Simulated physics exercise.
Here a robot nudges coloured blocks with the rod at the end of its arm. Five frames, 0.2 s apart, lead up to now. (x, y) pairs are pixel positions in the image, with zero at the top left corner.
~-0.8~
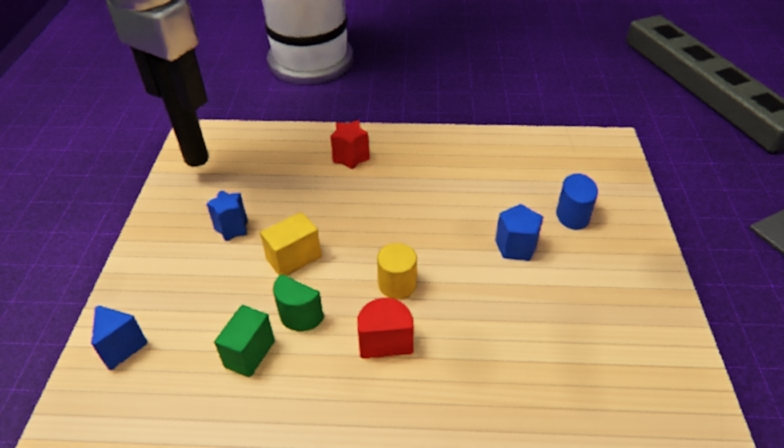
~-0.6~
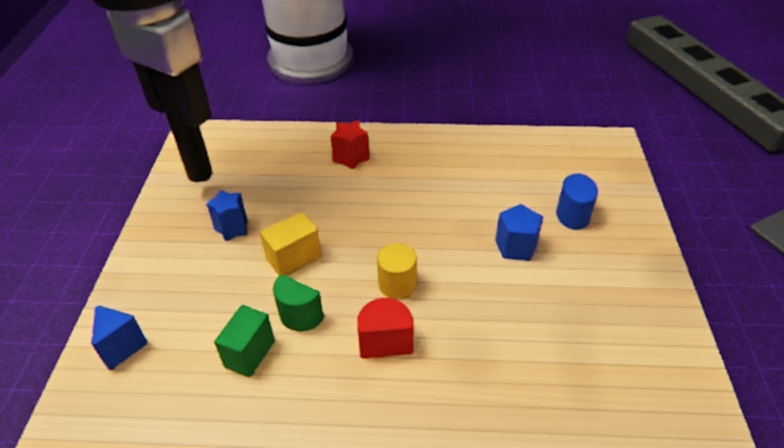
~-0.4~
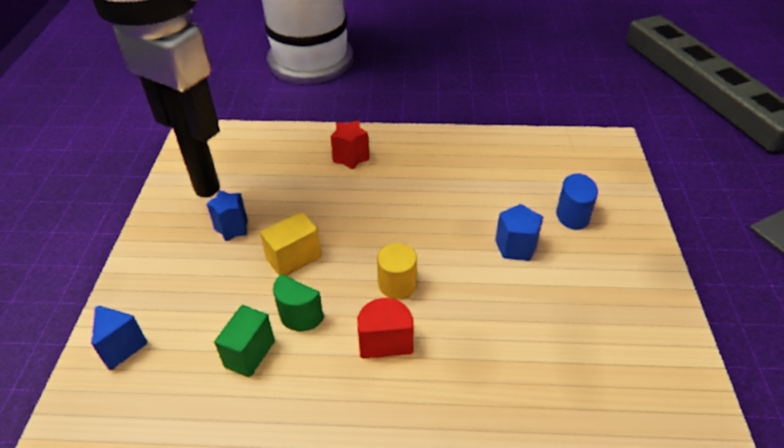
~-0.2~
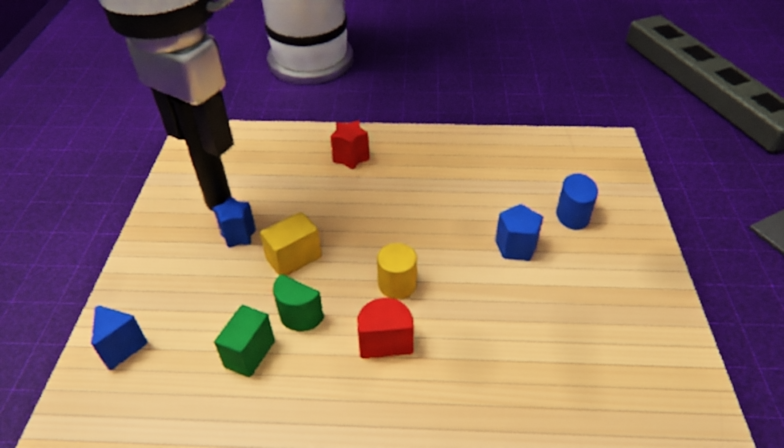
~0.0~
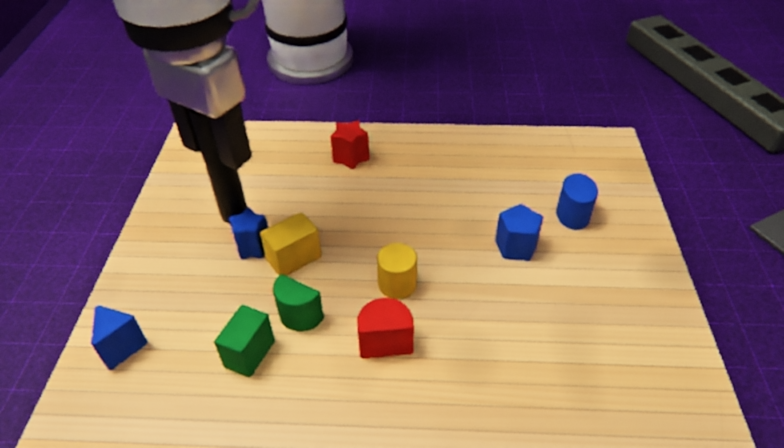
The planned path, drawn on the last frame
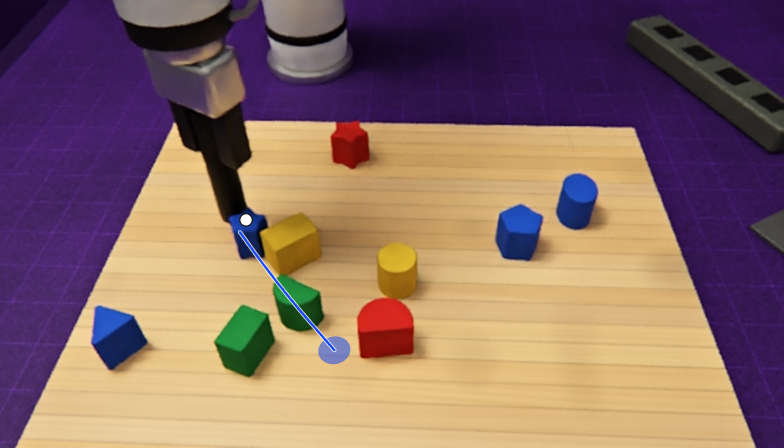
The footage shows a robot arm with a dark rod moving toward a blue star-shaped block among coloured blocks on a wooden board, then nudging it a short way right and slightly nearer the viewer, beside a yellow oblong block.
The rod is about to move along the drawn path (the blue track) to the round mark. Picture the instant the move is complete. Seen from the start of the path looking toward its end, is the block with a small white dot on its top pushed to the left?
I expect not.
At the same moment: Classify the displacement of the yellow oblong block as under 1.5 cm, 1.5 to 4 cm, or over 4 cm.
The move is medium, 1.5 to 4 cm.
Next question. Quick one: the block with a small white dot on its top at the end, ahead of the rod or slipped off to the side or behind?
It falls back or aside.
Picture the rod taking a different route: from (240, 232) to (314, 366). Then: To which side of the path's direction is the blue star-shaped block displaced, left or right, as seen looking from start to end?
The blue star-shaped block goes right.
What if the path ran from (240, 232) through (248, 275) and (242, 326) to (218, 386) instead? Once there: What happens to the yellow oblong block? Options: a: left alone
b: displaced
Choice b: Displaced.
The drawn path runs in a line from (240, 232) to (334, 350); the dot is on the blue star-shaped block.
What follows on the original path. One third of the way, rod (262, 252); blue star-shaped block (268, 261), turned 15° clockwise; yellow oblong block (304, 240), turned 65° anticlockwise.
Two thirds of the way, rod (294, 292); green oblong block (237, 333); blue star-shaped block (274, 303), turned 65° clockwise; yellow oblong block (306, 241), turned 75° anticlockwise; green half-round block (304, 317), turned 75° anticlockwise.
At the end, rod (332, 335); green oblong block (234, 336), turned 15° clockwise; blue star-shaped block (278, 313), turned 100° clockwise; yellow oblong block (306, 241), turned 75° anticlockwise; green half-round block (318, 349).
